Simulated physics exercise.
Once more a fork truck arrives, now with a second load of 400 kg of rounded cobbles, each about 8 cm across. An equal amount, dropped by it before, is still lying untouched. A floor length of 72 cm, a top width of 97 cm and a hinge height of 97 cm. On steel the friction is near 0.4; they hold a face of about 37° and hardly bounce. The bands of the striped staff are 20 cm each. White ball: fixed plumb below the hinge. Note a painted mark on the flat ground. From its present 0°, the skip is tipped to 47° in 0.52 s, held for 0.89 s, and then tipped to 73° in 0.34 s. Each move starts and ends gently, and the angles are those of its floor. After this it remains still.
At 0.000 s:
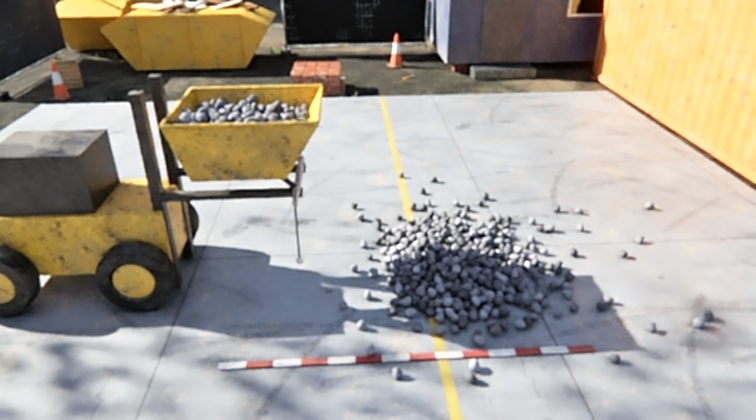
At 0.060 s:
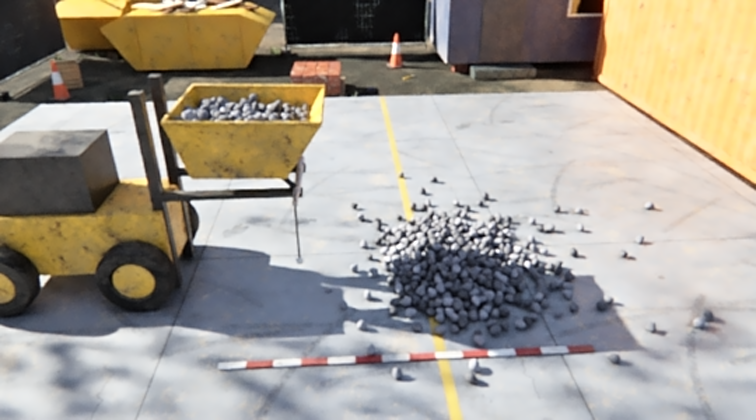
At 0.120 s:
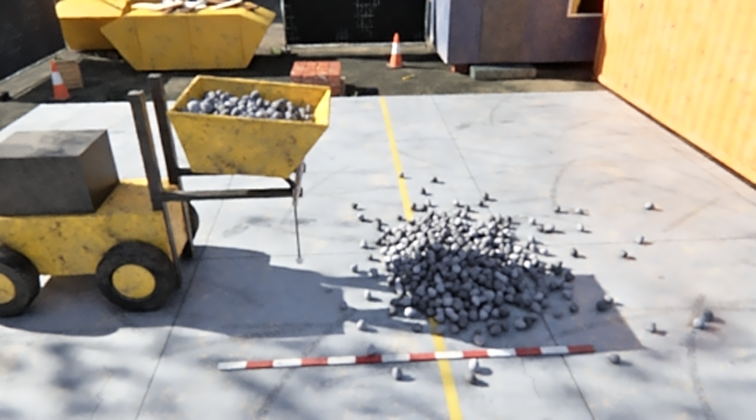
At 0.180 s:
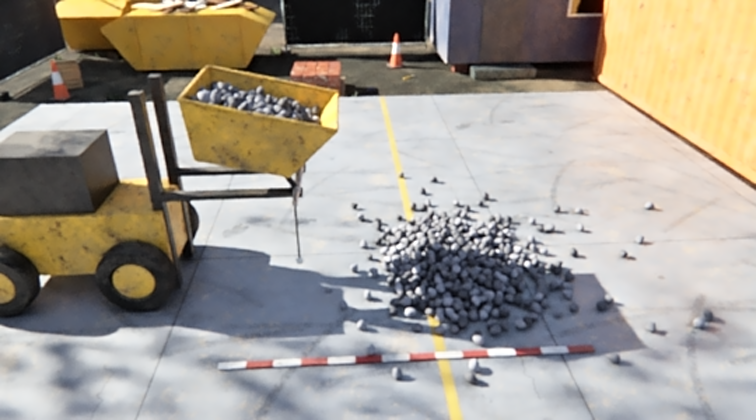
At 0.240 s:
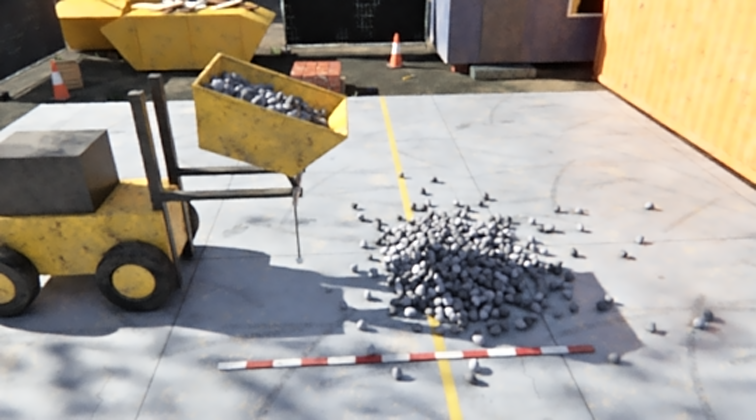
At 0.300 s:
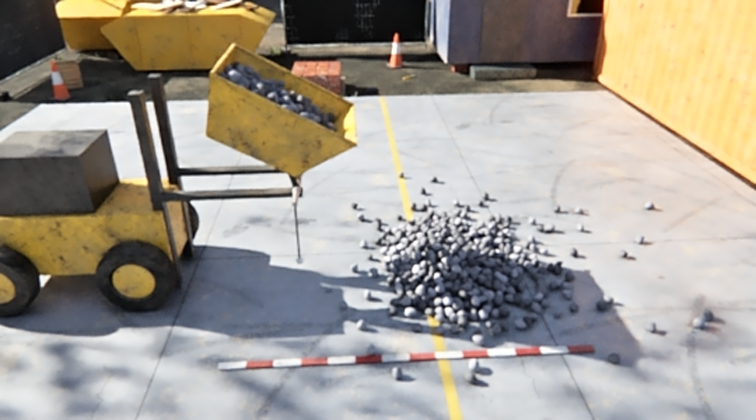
The yellow skip on the raised forks of a fork truck, loaded with grey stones, tilted steadily toward the right while the truck stayed still beside a scattered heap of similar stones.
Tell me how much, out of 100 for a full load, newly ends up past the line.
Some 40 out of 100.
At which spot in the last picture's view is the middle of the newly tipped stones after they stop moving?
Their centre ends up near (413, 253).
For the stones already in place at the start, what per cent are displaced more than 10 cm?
Near 10 per cent, I reckon.
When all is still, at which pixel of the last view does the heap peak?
The top of the heap sits near (415, 235).
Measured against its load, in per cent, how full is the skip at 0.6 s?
Around 100 per cent of the load is still inside.
After 0.4 s the floor is at 41°; in per cent of one load, 100 in the skip, 19 short of the line, 81 past the line; the foremost stones are at (637, 256).
After 0.6 s the floor is at 47°; in per cent of one load, 100 in the skip, 19 short of the line, 81 past the line; the foremost stones are at (637, 256).
After 2.2 s the floor is at 73°; in per cent of one load, 47 in the skip, 52 short of the line, 101 past the line; the foremost stones are at (637, 256).
After 4.7 s the floor is at 73°; in per cent of one load, 0 in the skip, 79 short of the line, 121 past the line; the foremost stones are at (637, 256). Net gain past the line, 40.
